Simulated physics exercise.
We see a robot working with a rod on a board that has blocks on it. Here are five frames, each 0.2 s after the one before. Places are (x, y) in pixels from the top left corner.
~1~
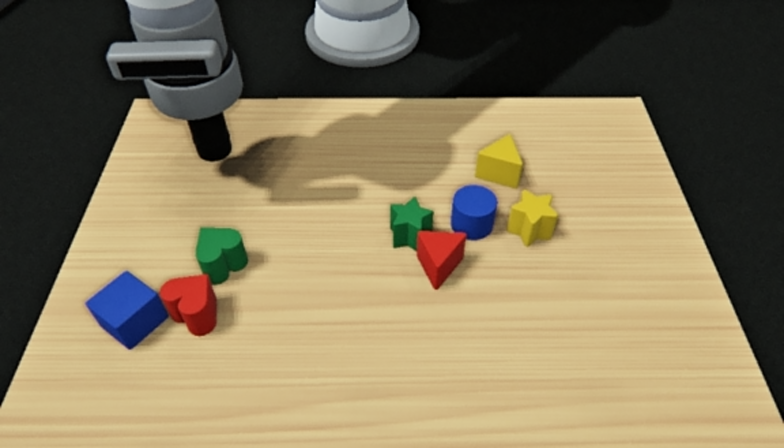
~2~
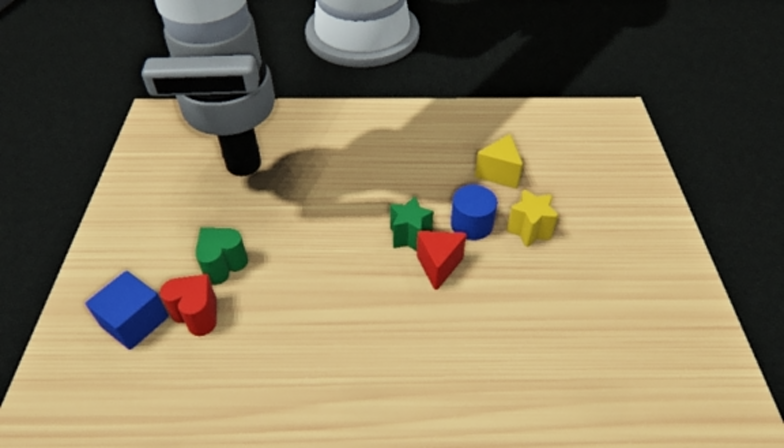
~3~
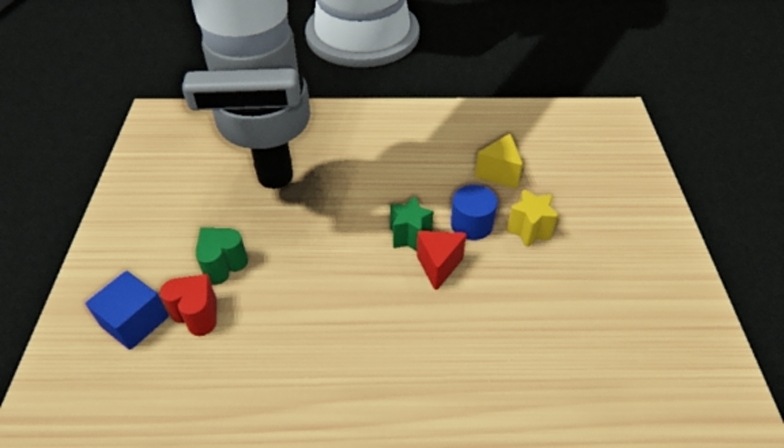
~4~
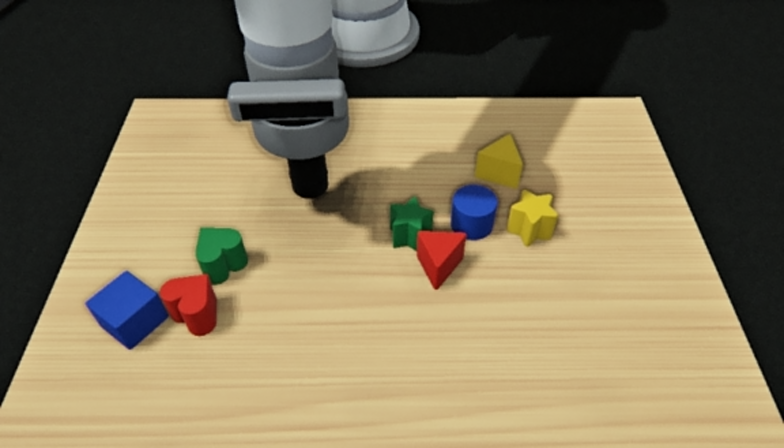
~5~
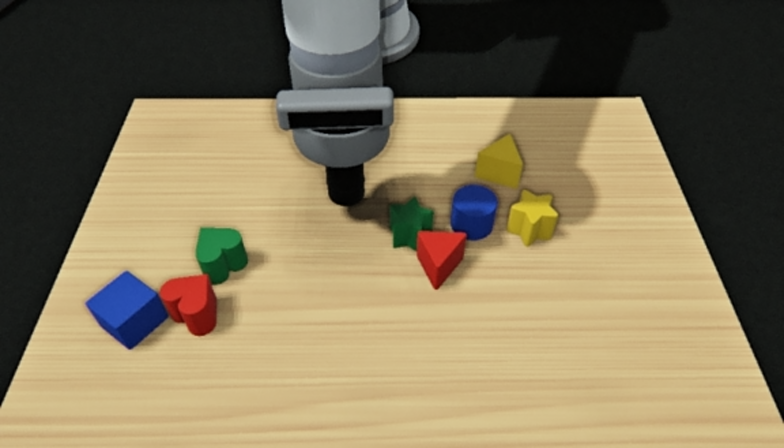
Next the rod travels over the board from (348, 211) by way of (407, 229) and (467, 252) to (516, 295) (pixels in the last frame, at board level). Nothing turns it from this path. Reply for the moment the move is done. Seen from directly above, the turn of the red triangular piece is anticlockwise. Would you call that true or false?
This is false.
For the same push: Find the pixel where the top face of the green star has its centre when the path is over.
The point I'd pick in the picture is (561, 277).
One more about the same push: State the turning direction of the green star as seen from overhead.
Counterclockwise from above.
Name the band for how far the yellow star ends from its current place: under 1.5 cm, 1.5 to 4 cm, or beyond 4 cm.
Travels under 1.5 cm.
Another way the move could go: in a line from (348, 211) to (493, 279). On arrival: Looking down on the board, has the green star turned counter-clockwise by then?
My answer is yes.
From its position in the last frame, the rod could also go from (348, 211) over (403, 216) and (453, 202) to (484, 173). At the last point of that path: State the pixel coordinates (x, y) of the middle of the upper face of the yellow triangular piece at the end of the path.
My best guess is (516, 140).
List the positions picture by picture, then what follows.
Lower end of the rod (215, 151), tops of blocks, green star (411, 212), red triangular piece (441, 243), blue cylinder (475, 200), yellow star (536, 205), in the first picture.
Rod (244, 165), blocks as before, in the second picture.
Rod (276, 178), blocks as before, in the third picture.
Rod (311, 187), blocks as before, in the fourth picture.
Rod (347, 194), green star (411, 212), red triangular piece (441, 243), blue cylinder (475, 200), yellow star (536, 205), in the fifth picture.
The first path, step by step. One third of the way, rod (410, 213); green star (447, 221); red triangular piece (444, 248).
Two thirds of the way, rod (471, 236); green star (504, 243), turned 35° anticlockwise; red triangular piece (451, 257), turned 15° clockwise; blue cylinder (486, 199).
At the end, rod (520, 279); green star (561, 277), turned 55° anticlockwise; red triangular piece (451, 258), turned 20° clockwise; blue cylinder (486, 199); yellow star not moved.
